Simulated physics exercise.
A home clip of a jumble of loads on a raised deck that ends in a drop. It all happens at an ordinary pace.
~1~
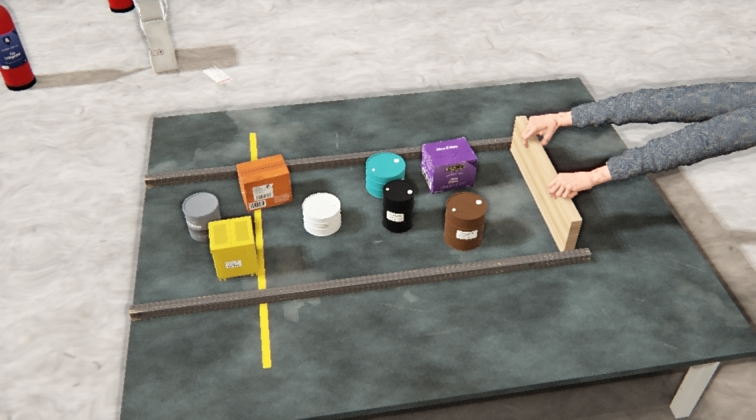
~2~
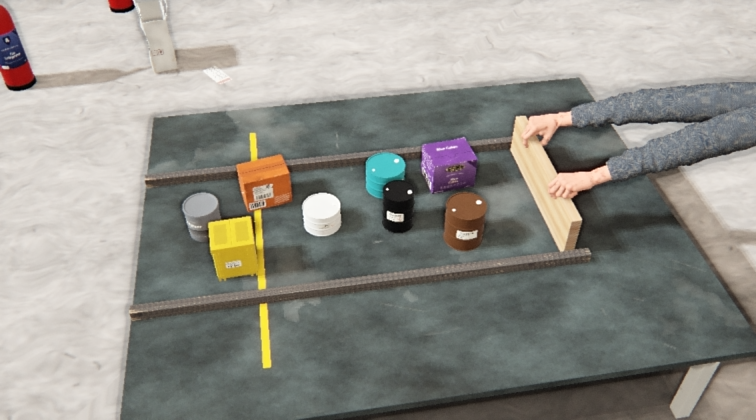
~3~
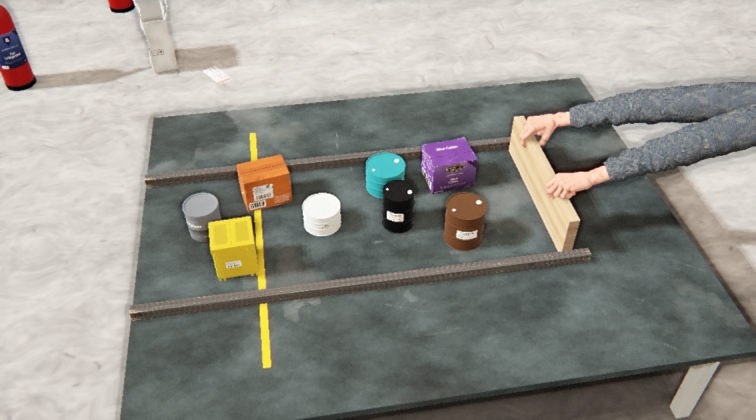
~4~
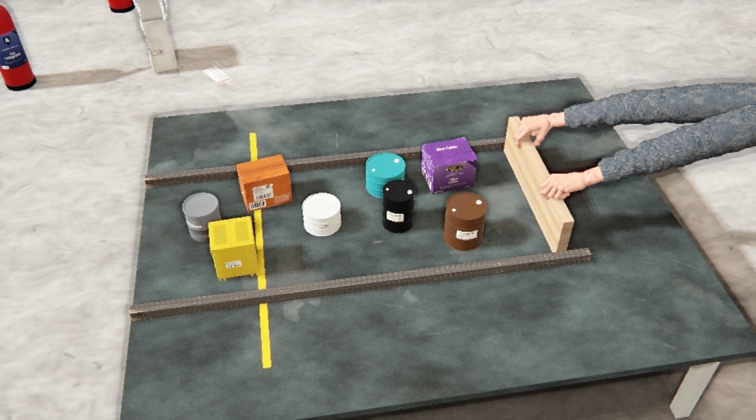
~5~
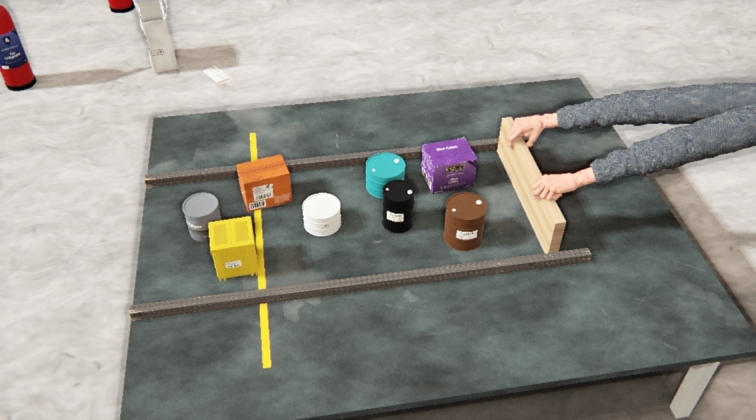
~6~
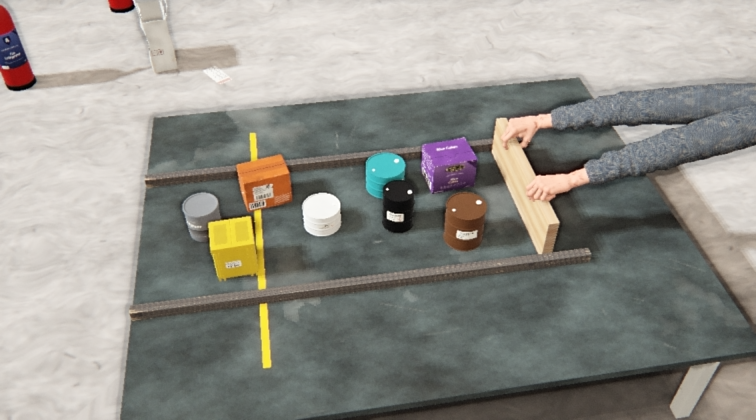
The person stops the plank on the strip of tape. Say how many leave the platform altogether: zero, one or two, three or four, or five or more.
As it turns out, the number that fall off is zero.
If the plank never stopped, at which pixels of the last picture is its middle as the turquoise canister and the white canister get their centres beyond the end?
For the turquoise canister at (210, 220), for the white canister at (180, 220).
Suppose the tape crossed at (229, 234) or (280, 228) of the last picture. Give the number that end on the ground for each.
It would be 1 and 0.
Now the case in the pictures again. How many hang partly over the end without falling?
Overhanging: 1.
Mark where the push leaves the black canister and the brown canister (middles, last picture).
About (241, 221), and the other about (238, 249).
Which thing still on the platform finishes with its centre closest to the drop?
That is the orange parcel.
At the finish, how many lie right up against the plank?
That makes 3.
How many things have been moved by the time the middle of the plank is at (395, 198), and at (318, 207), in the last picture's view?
First 4, then 6.
Soon after, none off yet; grey pail at rest near (203, 218); yellow tote at rest near (234, 249); orange parcel at rest near (265, 183).
In the end, the number that fall off is zero.
